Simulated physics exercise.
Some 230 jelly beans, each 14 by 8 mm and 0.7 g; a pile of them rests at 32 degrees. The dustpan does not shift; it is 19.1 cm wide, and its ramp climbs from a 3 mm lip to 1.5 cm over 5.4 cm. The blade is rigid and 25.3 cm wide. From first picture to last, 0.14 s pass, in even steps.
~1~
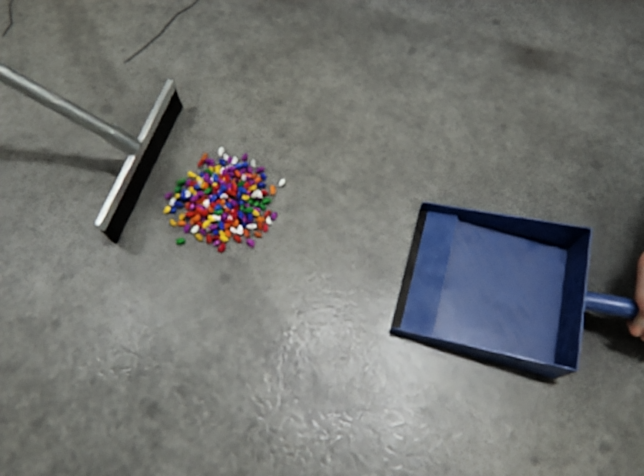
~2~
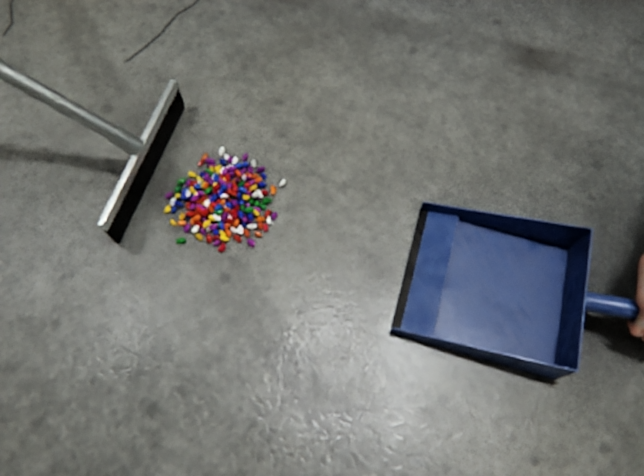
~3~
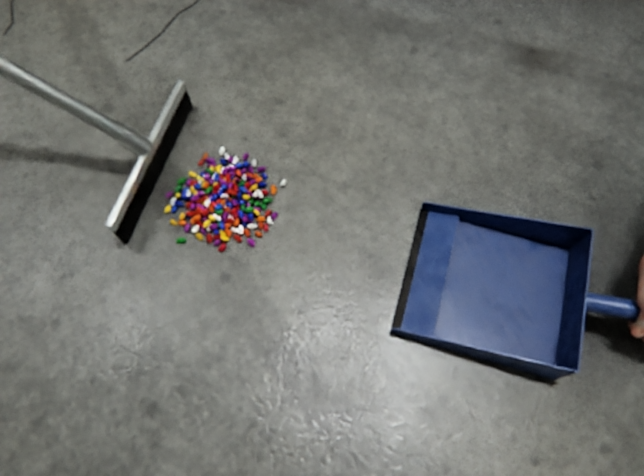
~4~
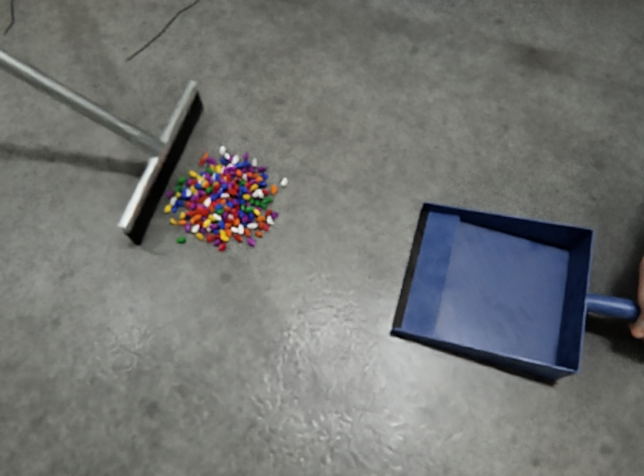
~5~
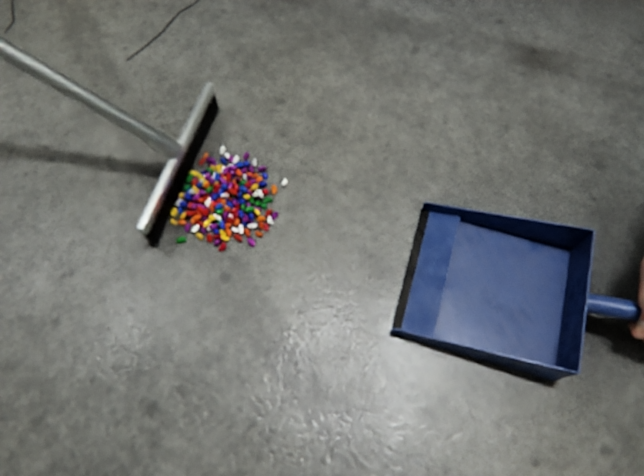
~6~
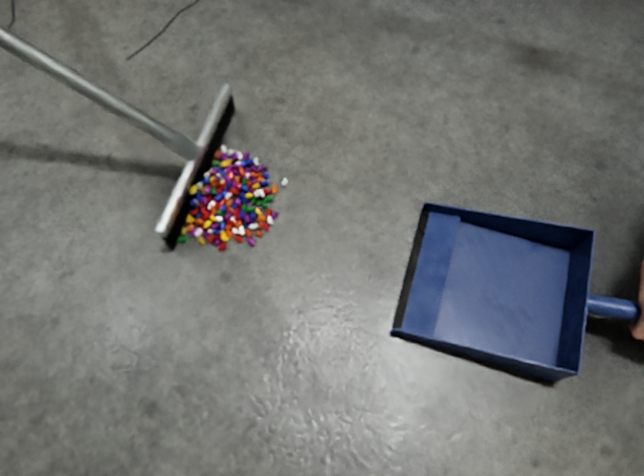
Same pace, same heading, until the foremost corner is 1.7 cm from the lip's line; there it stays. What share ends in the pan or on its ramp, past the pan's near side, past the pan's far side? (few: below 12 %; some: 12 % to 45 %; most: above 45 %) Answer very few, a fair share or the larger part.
In the pan or on its ramp: A fair share; past the pan's near side: Very few; past the pan's far side: A fair share.
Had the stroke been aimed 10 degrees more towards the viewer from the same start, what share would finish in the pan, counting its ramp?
Then about 60 per cent.
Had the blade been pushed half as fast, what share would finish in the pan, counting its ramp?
Then about 30 per cent.
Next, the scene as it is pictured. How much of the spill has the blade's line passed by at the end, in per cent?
Some 5 per cent.
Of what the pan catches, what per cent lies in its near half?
About 20 per cent.
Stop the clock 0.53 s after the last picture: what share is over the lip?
About 40 per cent by then.
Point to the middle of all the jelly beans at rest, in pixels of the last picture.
Around (441, 237).
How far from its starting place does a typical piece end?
Roughly 34 cm.
Then, 0.17 s after the last picture, middle of the blade 17 cm from the lip; 0 % over the lip, far side 20 %, near side 5 %.
Then, 0.28 s after the last picture, middle of the blade 6 cm from the lip; 0 % over the lip, far side 30 %, near side 5 %.
Then, 0.53 s after the last picture, middle of the blade 2 cm from the lip; 40 % over the lip, far side 30 %, near side 5 %.
In the end, pan 40 %, near side 10 %, far side 30 %, in front of the lip or behind the blade 20 %.
